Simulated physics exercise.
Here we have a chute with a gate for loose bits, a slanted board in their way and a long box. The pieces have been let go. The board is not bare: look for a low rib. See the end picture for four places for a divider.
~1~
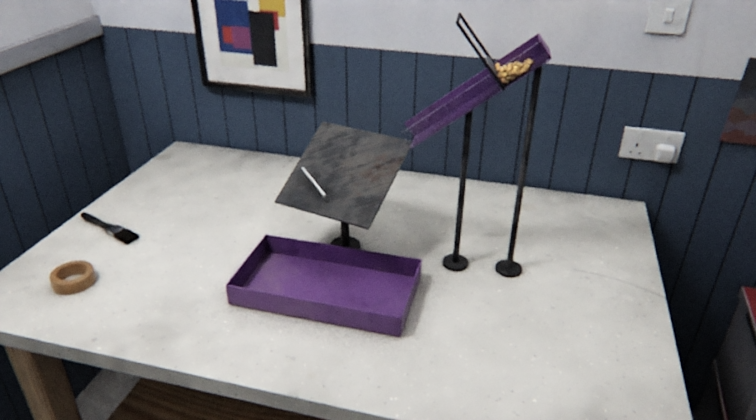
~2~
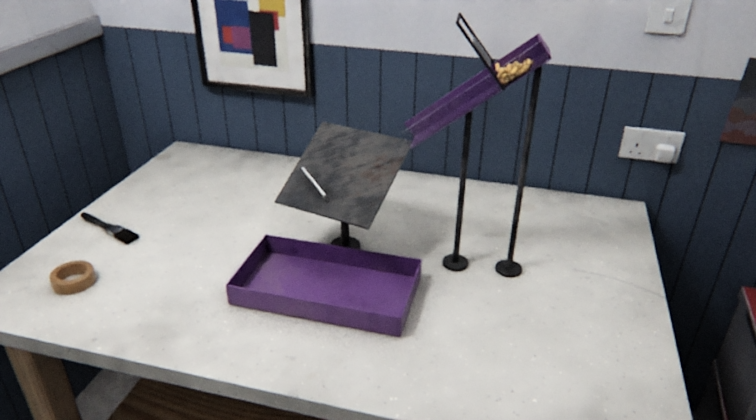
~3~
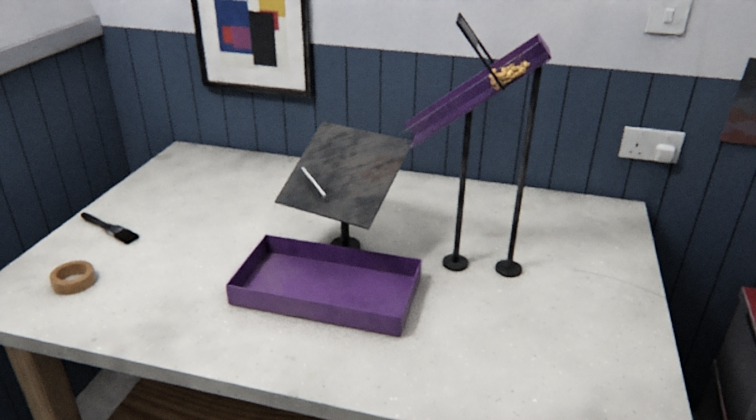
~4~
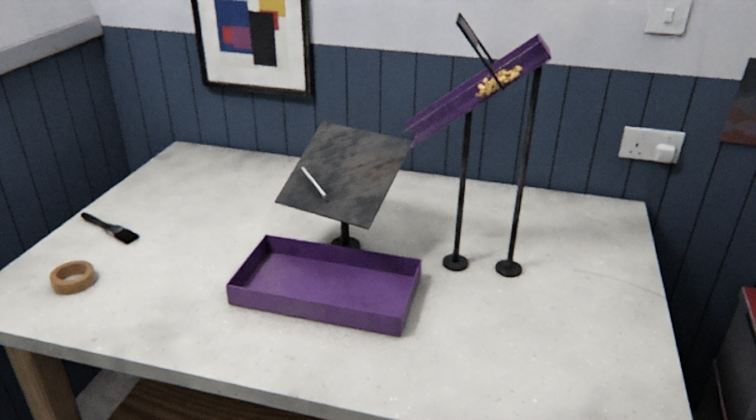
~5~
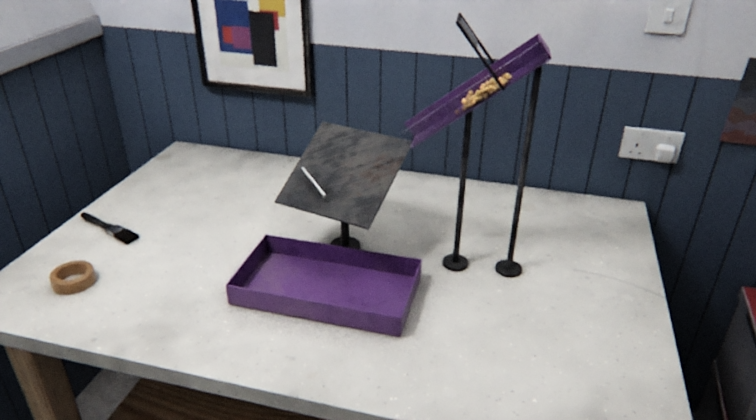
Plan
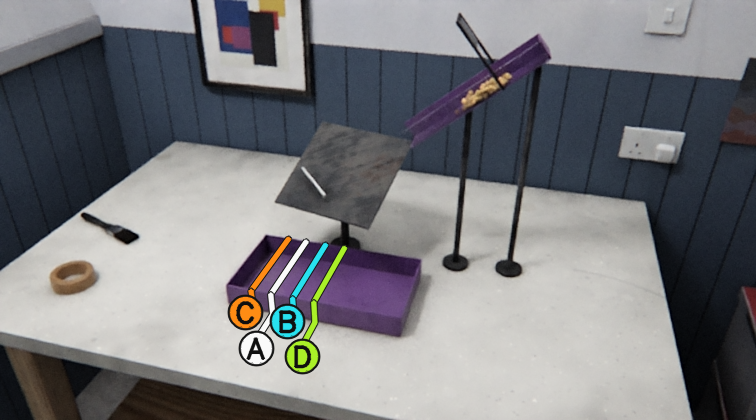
On a pale tabletop against blue panelling, small tan pieces slide down and leftward along a purple chute beneath its raised gate.
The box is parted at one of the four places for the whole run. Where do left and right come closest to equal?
Line B.
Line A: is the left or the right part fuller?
The right side.
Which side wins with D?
The left side.
On the marked copy, line A crosses the front rim at (271, 293); line B crosses the front rim at (292, 297); line C crosses the front rim at (251, 290); line D crosses the front rim at (314, 301).
If A is chosen, of what is caught, about a tenth on the left of the divider, the larger part on the right.
If B is chosen, of what is caught, roughly half on the left of the divider, roughly half on the right.
If C is chosen, of what is caught, just a few on the left of the divider, almost all on the right.
If D is chosen, of what is caught, almost all on the left of the divider, just a few on the right.
